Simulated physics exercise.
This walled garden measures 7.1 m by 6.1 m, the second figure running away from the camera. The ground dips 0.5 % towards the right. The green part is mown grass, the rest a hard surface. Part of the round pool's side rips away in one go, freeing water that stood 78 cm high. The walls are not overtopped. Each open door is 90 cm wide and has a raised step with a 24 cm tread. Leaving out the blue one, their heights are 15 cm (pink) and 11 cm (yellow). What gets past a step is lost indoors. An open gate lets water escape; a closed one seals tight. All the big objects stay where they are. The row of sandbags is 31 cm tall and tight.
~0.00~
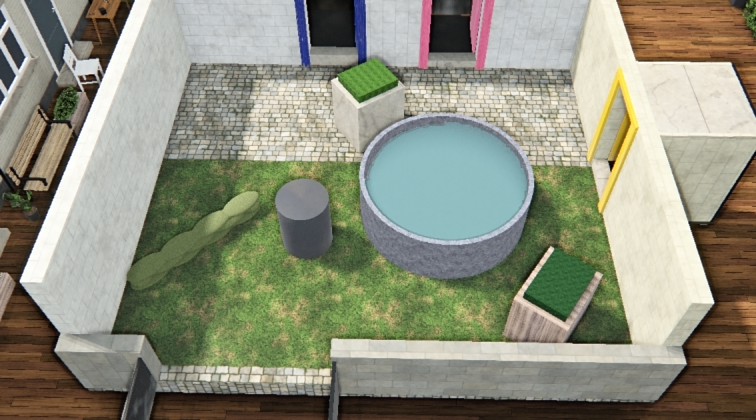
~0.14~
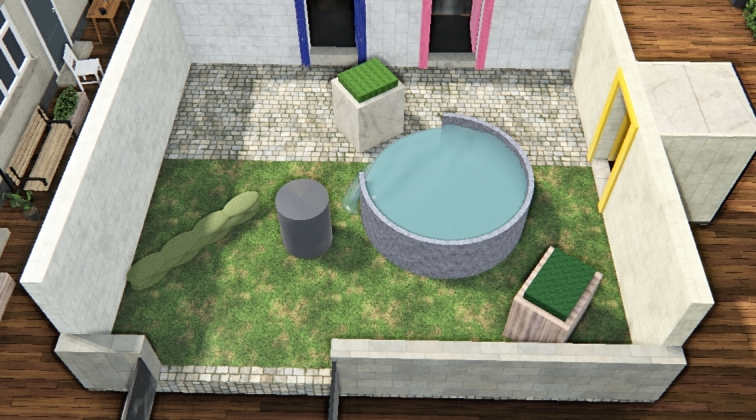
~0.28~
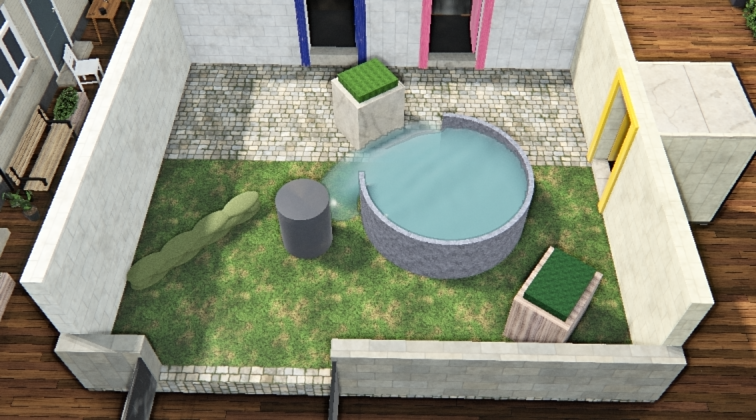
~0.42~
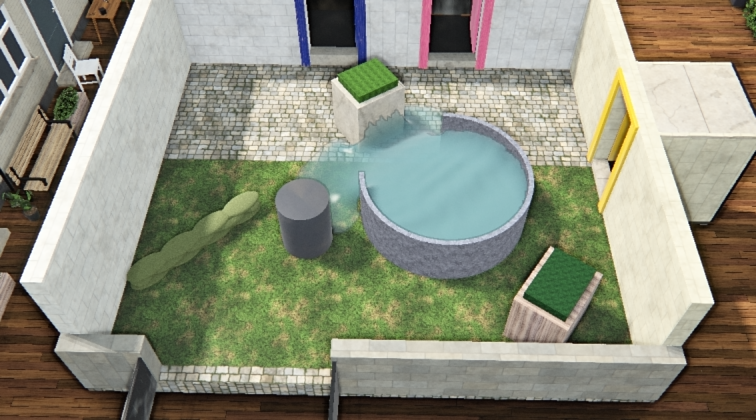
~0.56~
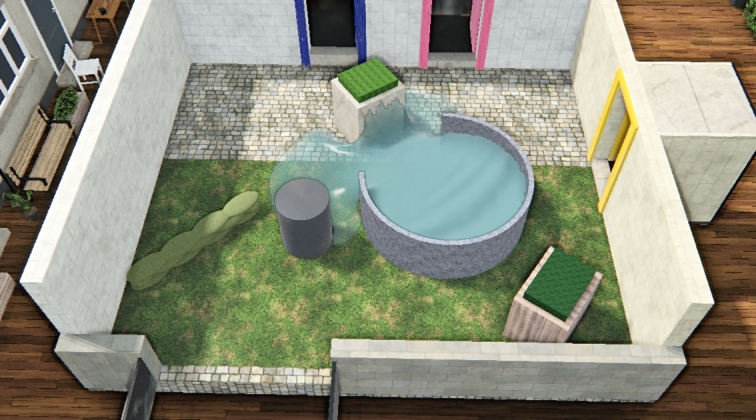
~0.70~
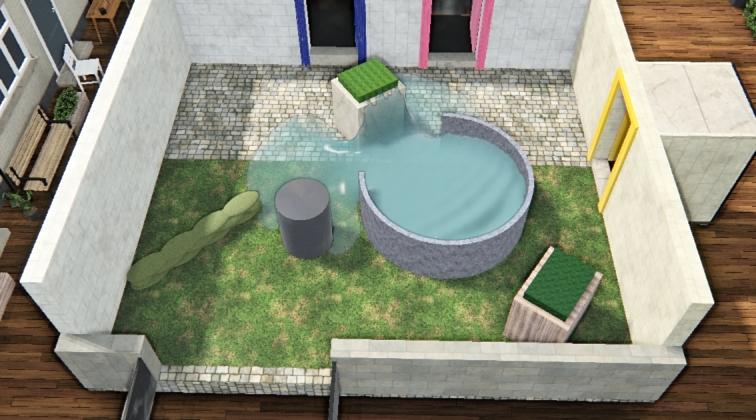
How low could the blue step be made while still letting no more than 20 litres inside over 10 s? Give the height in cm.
About 11 cm.
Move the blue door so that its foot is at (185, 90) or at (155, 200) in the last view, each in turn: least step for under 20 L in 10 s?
Roughly 21 and 15 cm.
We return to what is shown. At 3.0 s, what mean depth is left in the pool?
About 26 cm.
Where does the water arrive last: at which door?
It is the yellow one.
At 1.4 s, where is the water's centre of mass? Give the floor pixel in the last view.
At about (397, 180).
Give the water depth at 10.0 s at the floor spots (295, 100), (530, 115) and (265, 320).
In that order: 10, 10 and 4 cm.
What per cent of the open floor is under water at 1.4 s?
Near 40 per cent is wet.
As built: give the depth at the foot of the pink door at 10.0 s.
Some 12.0 cm.
After 1.4 s water covers 40 % of the floor, deepest (56 cm) near (392, 149); 8 cm at the blue door, 0 litres in over its 24 cm step.
After 3.0 s water covers 60 % of the floor, deepest (32 cm) near (181, 101); 6 cm at the blue door, 0 litres in over its 24 cm step.
After 10.0 s water covers 95 % of the floor, deepest (16 cm) near (632, 362); 9 cm at the blue door, 0 litres in over its 24 cm step.
At the blue door as built, the water arrived by 1.3 s and peaked near 17 cm at 4.4 s.
With a step of 9 cm, 42 litres would have come in within the 10 s; with 14.5 cm, 5 litres. So under 20 litres takes about 11 cm.
